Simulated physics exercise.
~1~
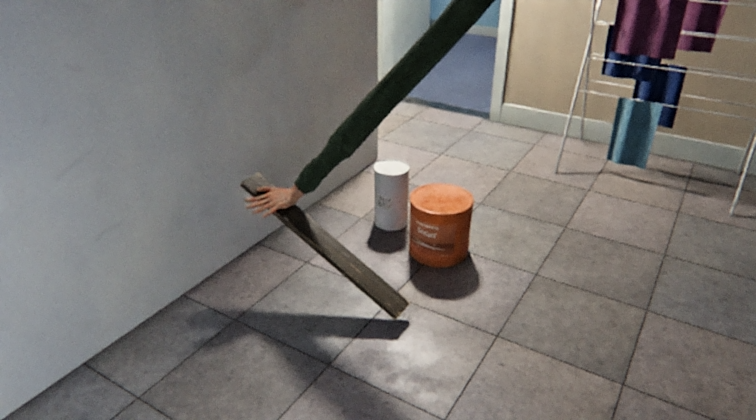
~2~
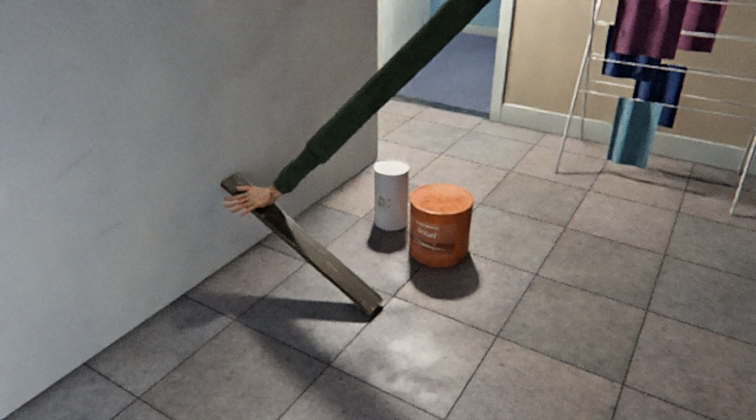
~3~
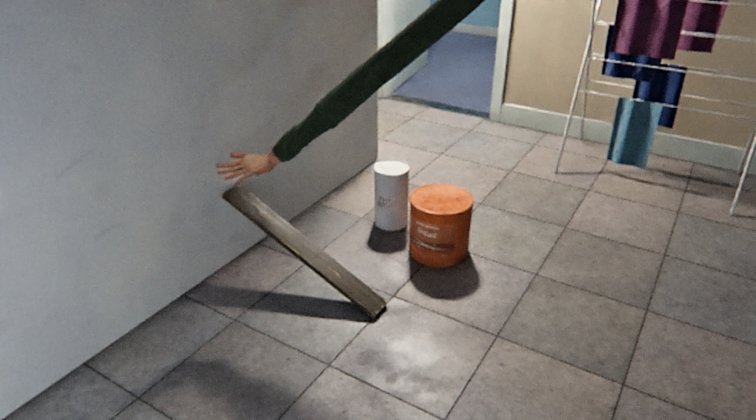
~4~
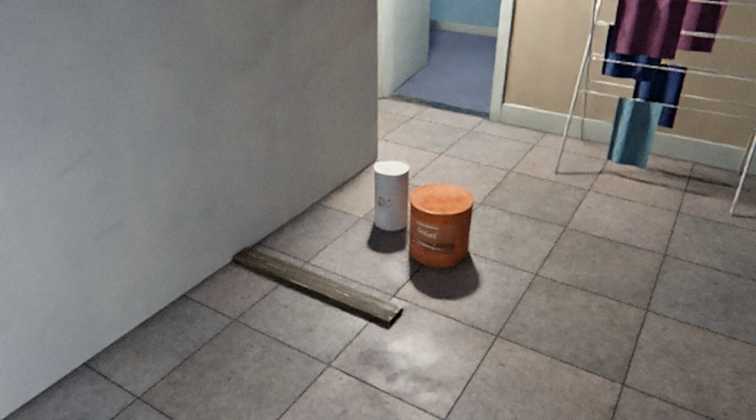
On a tiled floor beside a bare pale wall, a hand at the end of a dark green sleeve holds a dark plank at a slant, with a white canister and an orange pail standing nearby. The hand shifts the plank to the left, bringing its upper end to the wall. The fingers then open and the hand draws back, leaving the plank leaning by itself. It does not hold, and slides down the wall. It ends lying flat on the tiles, while the canister and pail stand where they were.
